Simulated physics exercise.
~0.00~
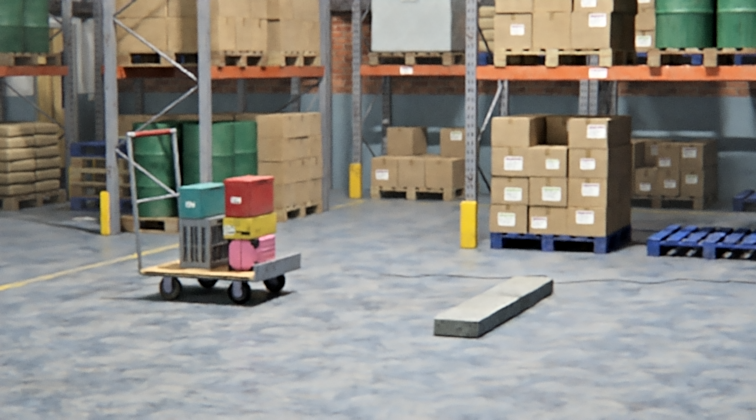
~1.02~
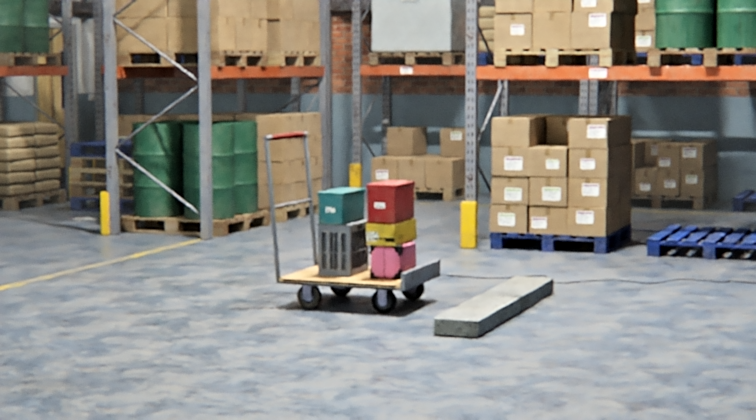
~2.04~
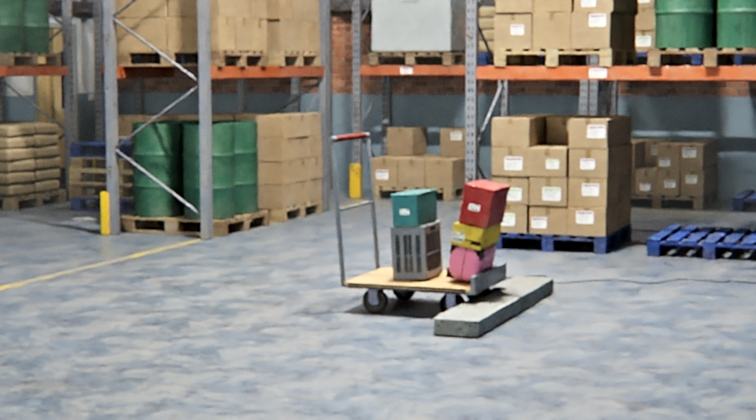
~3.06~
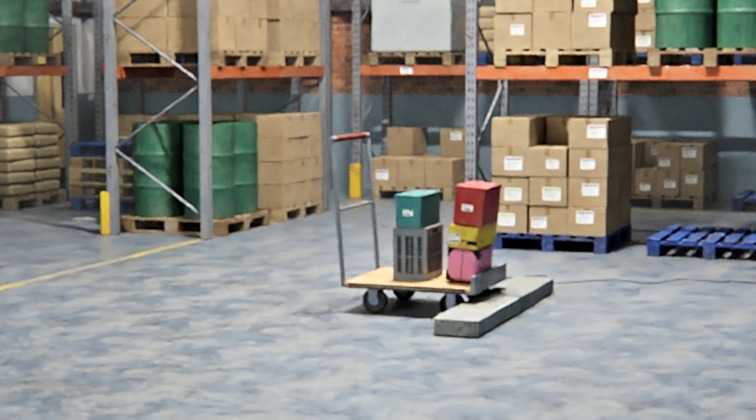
Loaded stock cart rolling right across a warehouse floor, stopping at a kerb, its front stack tilting forward then settling back aboard.
